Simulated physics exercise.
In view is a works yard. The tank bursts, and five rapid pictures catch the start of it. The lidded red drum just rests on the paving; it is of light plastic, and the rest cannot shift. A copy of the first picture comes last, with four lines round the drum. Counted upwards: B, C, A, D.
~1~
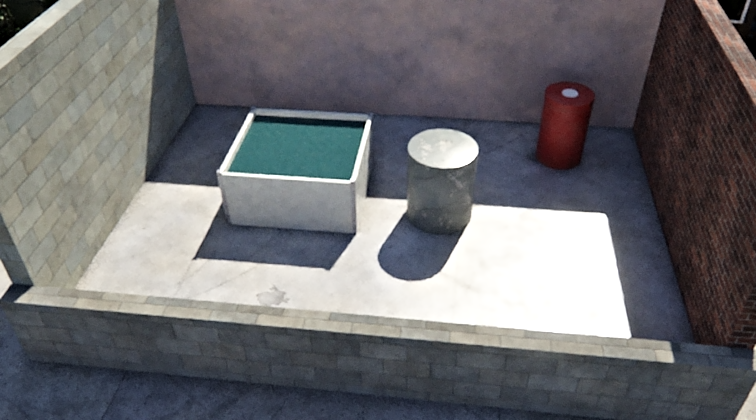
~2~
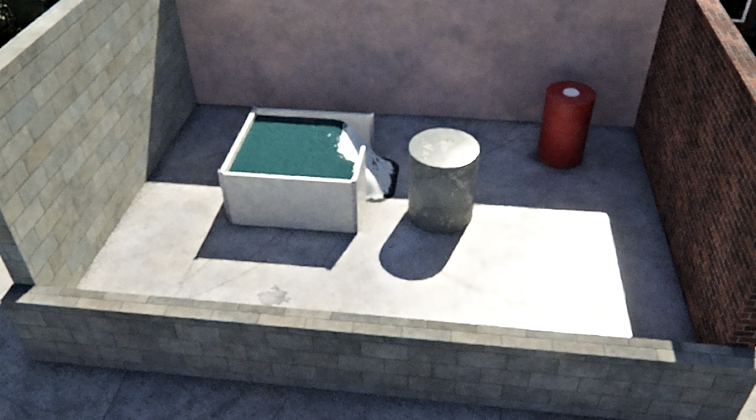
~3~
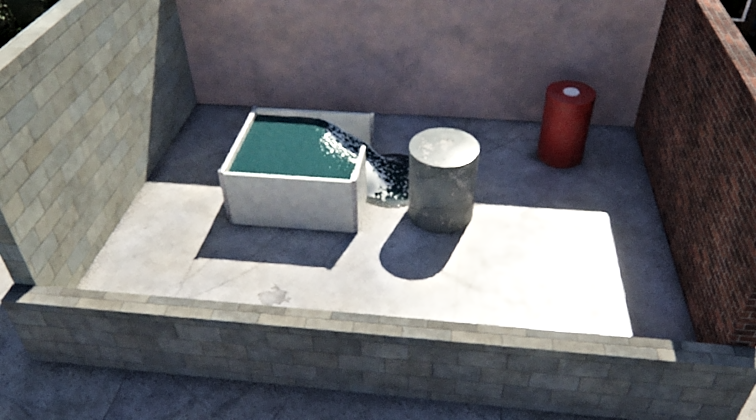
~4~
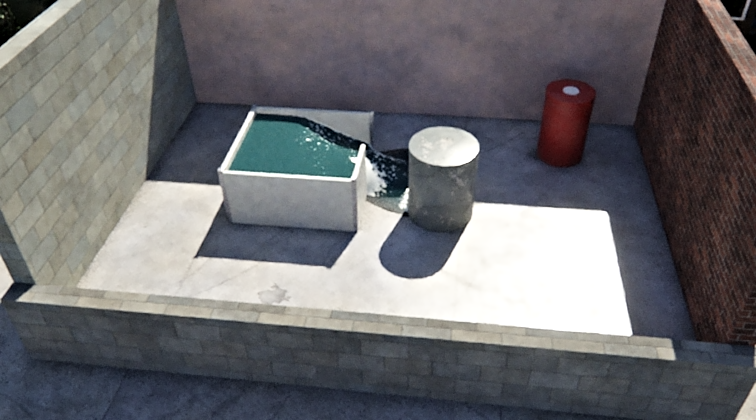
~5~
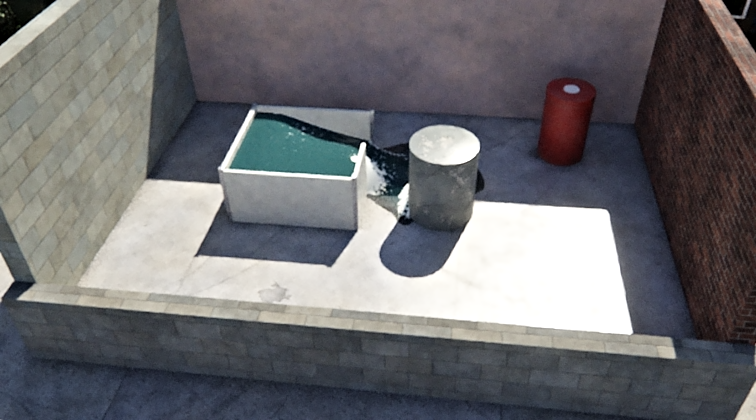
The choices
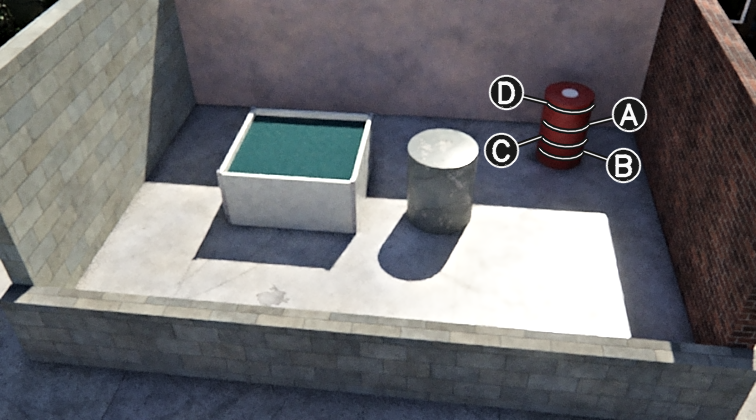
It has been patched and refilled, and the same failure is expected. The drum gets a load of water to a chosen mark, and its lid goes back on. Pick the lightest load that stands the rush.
Take C.
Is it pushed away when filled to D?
No, that is safe.
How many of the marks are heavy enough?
Three of them.
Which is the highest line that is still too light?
The answer is B.
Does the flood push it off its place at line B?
Yes, that goes wrong.
On the marked copy, A at (567, 131); B at (562, 158); C at (565, 146); D at (571, 112); from the bottom up B, C, A, D.
Choosing A, it does not move.
Choosing B, it is pushed about its own width away.
Choosing C, it does not move.
Choosing D, it does not move.
